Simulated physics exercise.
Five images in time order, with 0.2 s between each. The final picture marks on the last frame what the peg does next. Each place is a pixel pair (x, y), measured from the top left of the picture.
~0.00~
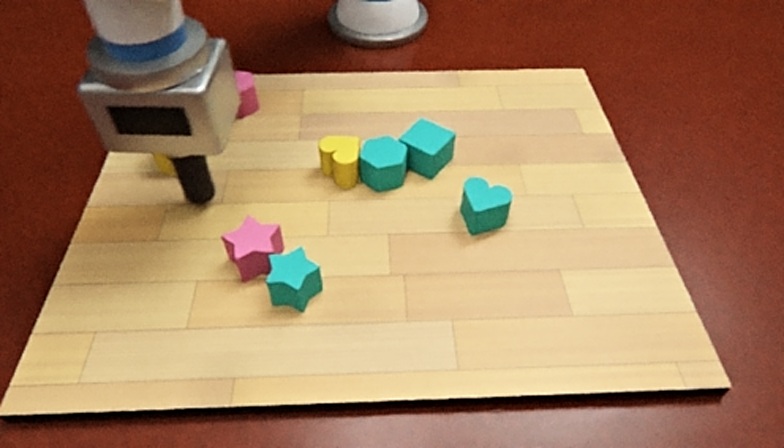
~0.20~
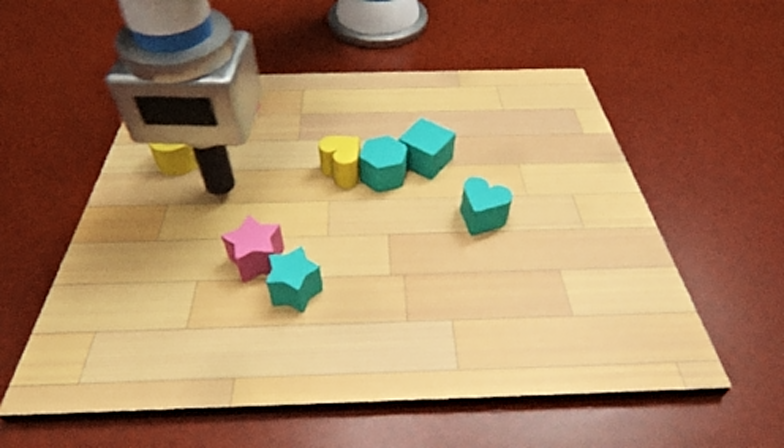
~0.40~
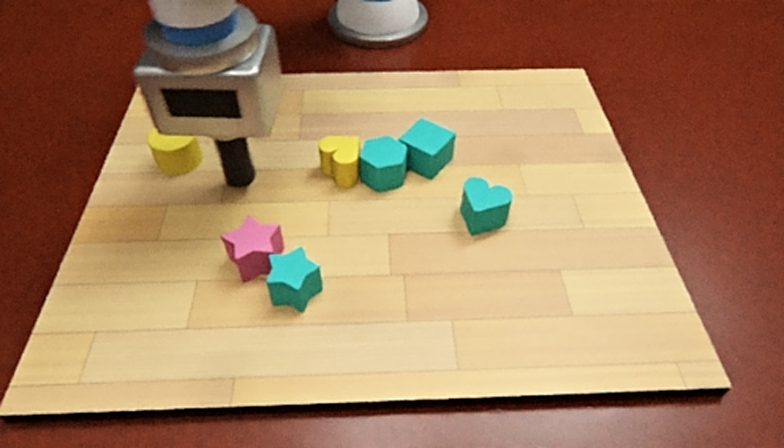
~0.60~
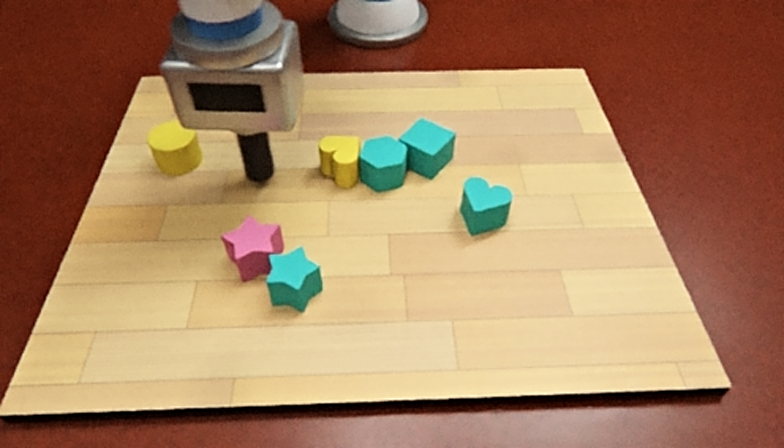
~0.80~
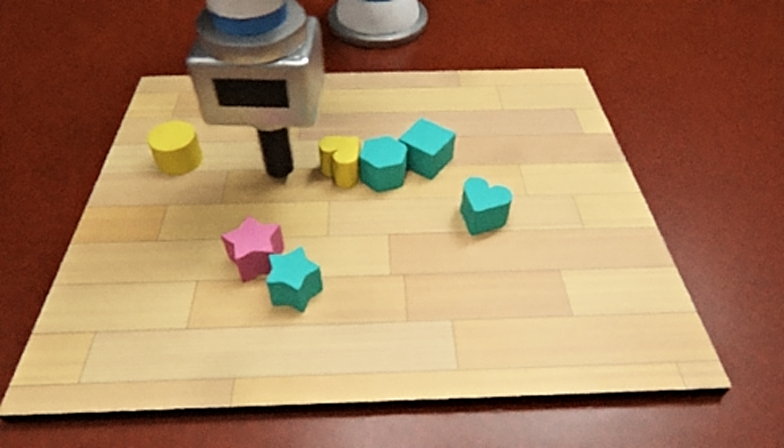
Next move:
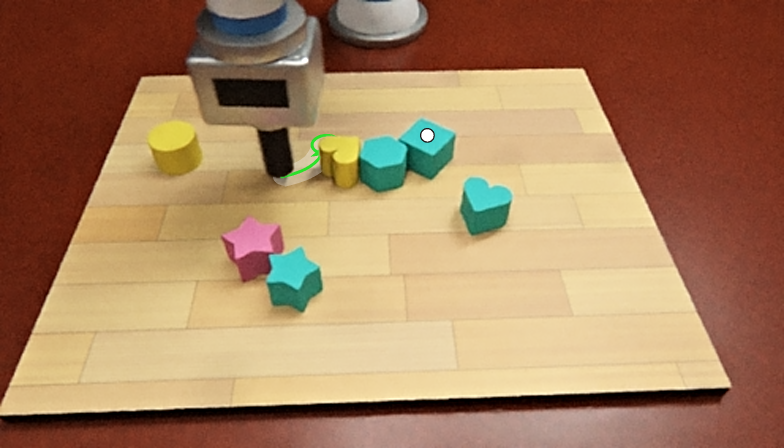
At first, a robot arm with a dark peg hovers over the left side of a wooden board scattered with yellow, pink and turquoise blocks. The peg moves steadily right and slightly away, revealing more of a yellow block behind it, and nears the yellow heart block while the visible blocks stay still.
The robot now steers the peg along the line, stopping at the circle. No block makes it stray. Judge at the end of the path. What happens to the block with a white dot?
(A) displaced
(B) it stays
B
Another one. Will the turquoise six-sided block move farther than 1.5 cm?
No.
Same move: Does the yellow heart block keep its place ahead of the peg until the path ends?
I'd say no.
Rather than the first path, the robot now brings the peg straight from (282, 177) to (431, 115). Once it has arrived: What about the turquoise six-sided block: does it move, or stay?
My prediction: It moves.
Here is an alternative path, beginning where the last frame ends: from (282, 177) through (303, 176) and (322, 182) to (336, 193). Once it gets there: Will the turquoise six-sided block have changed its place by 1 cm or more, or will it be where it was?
By the last moment, the turquoise six-sided block will have left its place.
Path on the board, from (282, 177) by way of (303, 170) and (319, 158) to (326, 144); the dot is on the turquoise square block.
On the path given first. Halfway along, peg at (312, 155); yellow heart block at (346, 146).
At the end, peg at (325, 135); yellow heart block at (349, 141), turned 35° clockwise; turquoise six-sided block at (388, 152); turquoise square block in place.
